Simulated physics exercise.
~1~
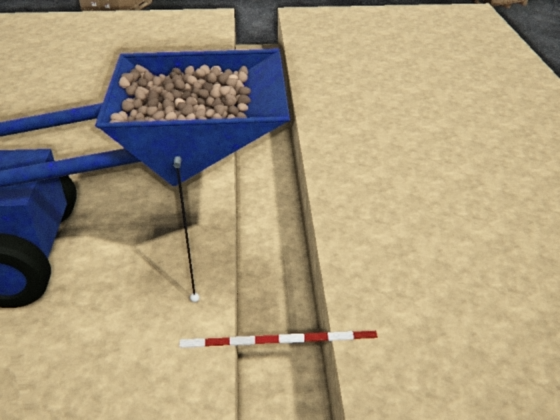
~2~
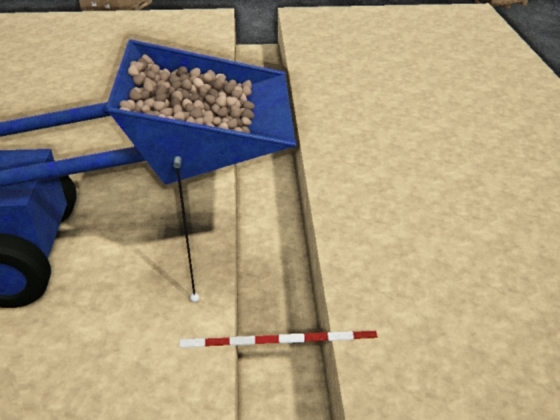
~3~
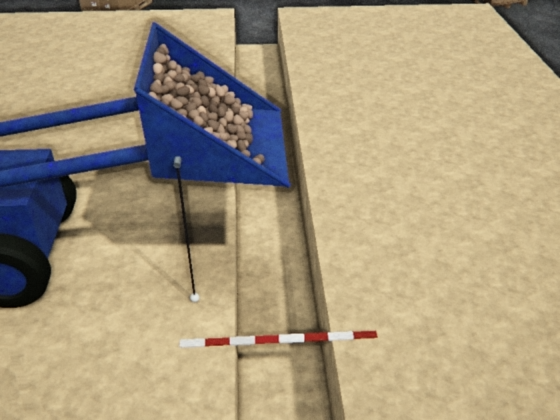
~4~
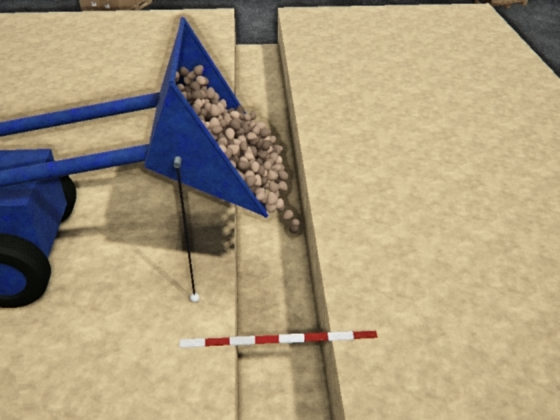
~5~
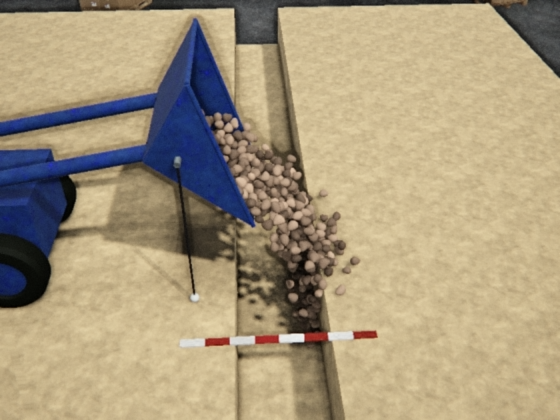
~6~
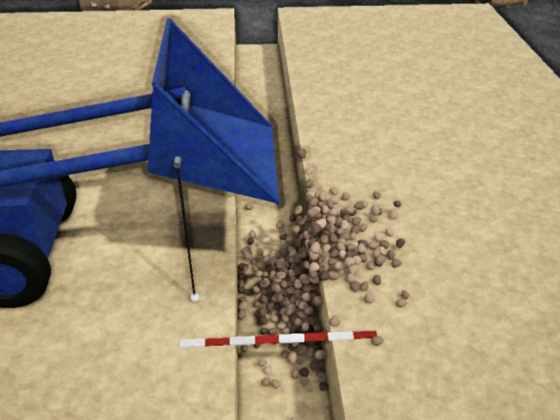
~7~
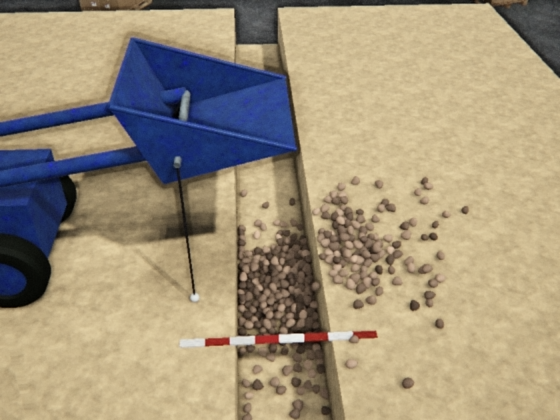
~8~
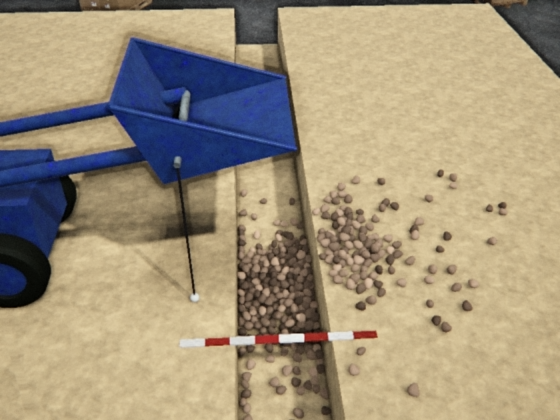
On sandy ground, a blue loader tips round stones, most filling the trench, others scattering beyond.
